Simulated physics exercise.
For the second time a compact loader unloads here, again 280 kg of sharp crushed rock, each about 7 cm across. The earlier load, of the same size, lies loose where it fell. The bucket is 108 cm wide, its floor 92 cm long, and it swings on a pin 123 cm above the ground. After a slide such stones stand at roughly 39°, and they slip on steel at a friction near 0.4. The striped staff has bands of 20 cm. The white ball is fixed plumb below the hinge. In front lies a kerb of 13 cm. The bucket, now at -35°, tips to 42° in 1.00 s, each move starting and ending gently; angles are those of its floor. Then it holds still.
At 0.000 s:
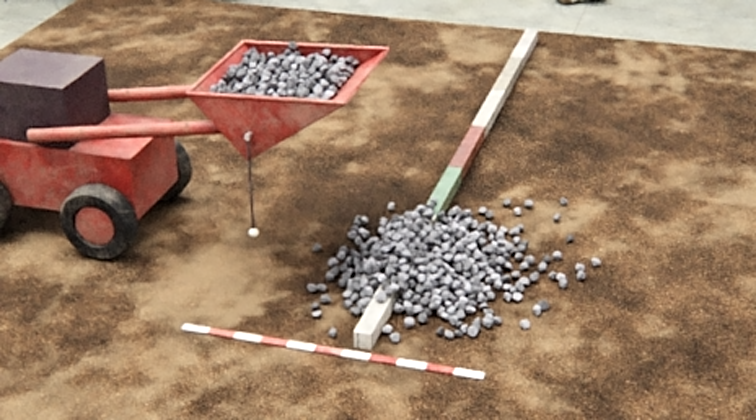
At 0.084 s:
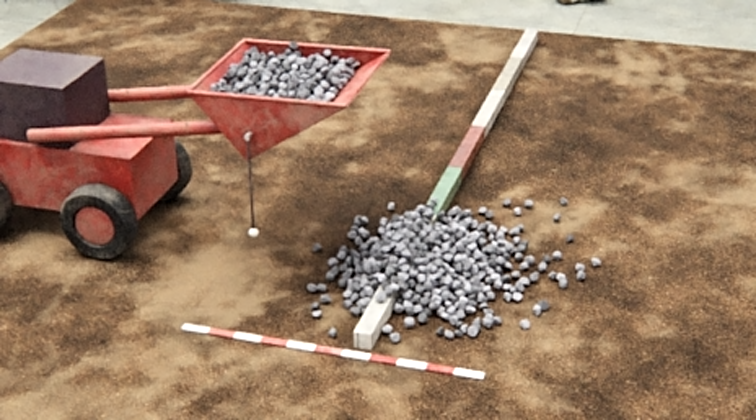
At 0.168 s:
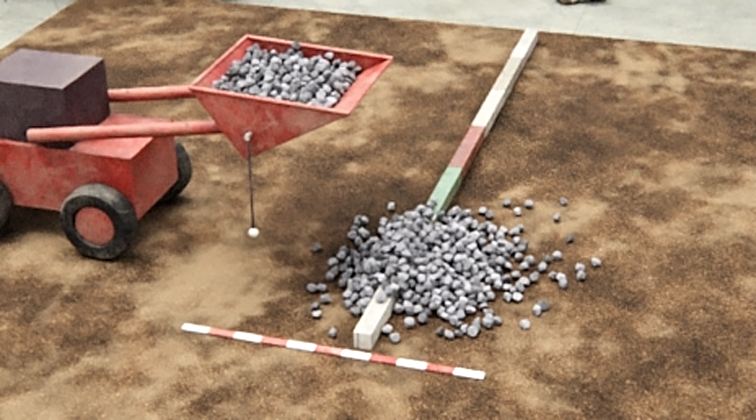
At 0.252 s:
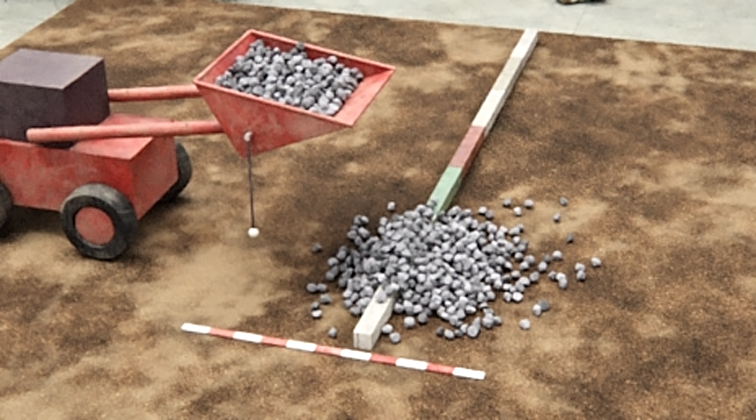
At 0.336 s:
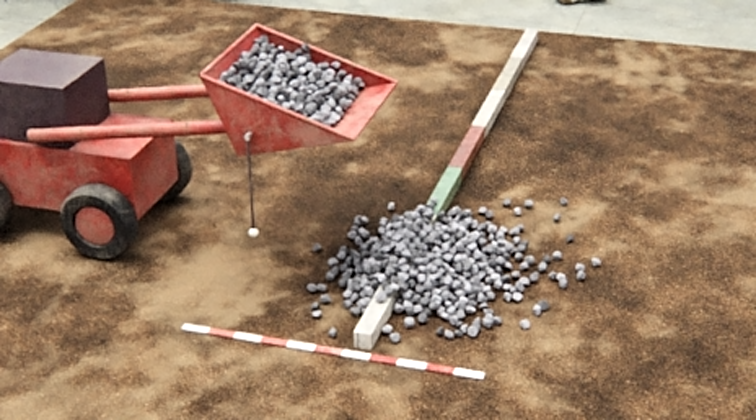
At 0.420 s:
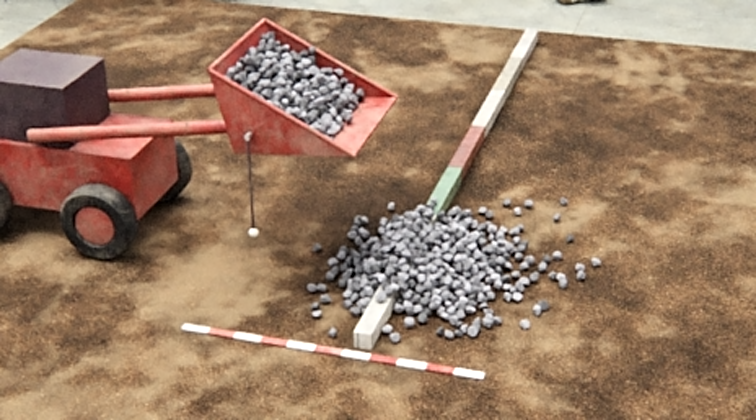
Red loader bucket full of grey stones tilting gradually forward to the right, beside a loose stone heap straddling a kerb.
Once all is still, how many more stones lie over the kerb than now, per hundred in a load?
Close to 12 parts in a hundred.
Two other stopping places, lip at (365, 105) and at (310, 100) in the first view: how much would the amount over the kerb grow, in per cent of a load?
Near 35 per cent from the first place, 0 from the second.
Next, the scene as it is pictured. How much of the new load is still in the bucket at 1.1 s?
About 80 per cent.
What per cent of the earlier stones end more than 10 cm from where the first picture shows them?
Roughly 0 per cent of them.
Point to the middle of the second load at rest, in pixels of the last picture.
Near (376, 245).
After 0.8 s the floor is at 30°; in per cent of one load, 100 in the bucket, 36 on this side of the kerb, 64 over the kerb; the foremost stones are at (569, 273).
After 1.1 s the floor is at 42°; in per cent of one load, 82 in the bucket, 55 on this side of the kerb, 64 over the kerb; the foremost stones are at (569, 273).
After 1.5 s the floor is at 42°; in per cent of one load, 21 in the bucket, 114 on this side of the kerb, 65 over the kerb; the foremost stones are at (569, 273).
After 4.0 s the floor is at 42°; in per cent of one load, 0 in the bucket, 124 on this side of the kerb, 76 over the kerb; the foremost stones are at (569, 273). Net gain over the kerb, 12.
